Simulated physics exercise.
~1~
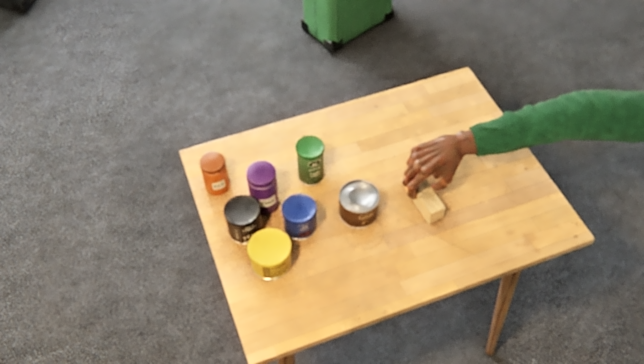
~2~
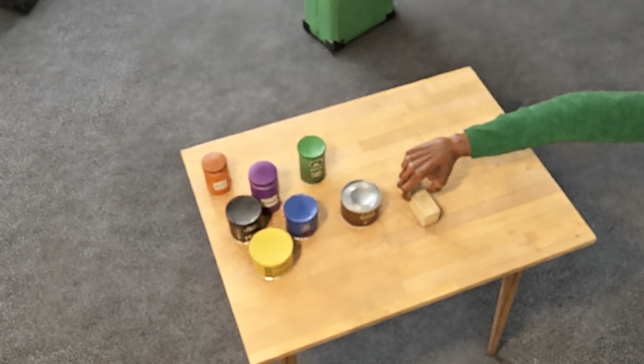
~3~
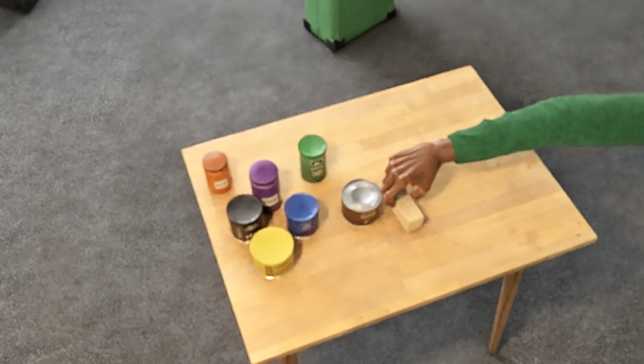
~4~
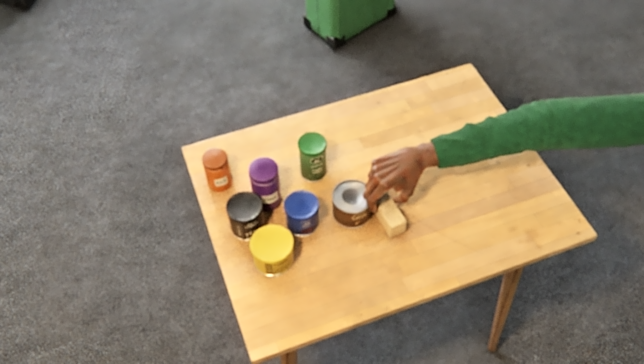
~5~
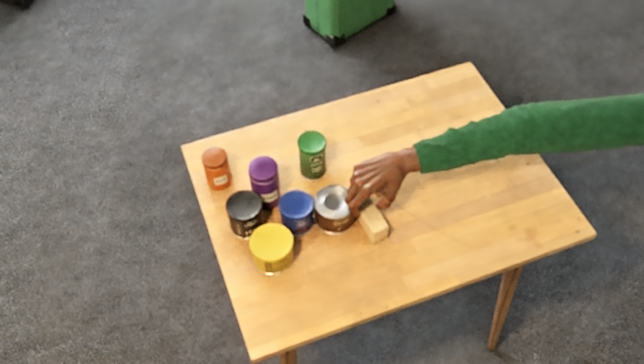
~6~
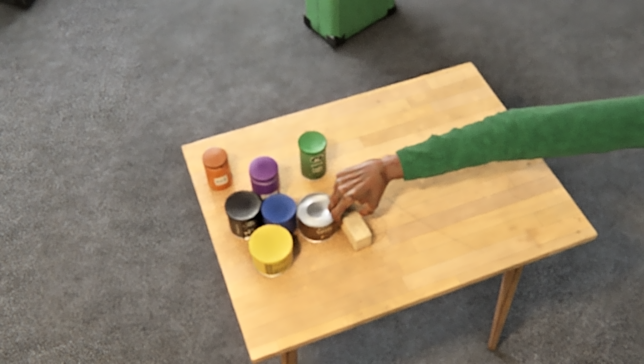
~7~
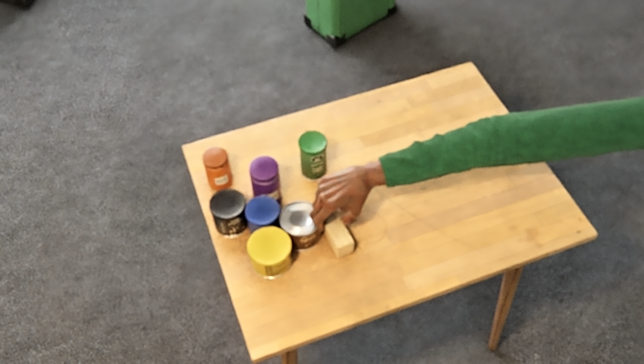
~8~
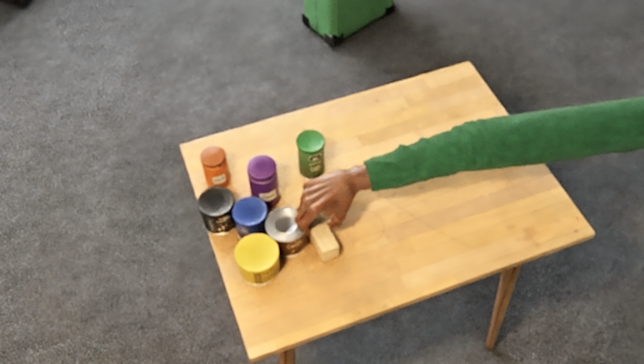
A green-sleeved hand pushing a wooden block left, sliding brown, blue and black tins toward the table's end, all still upright.
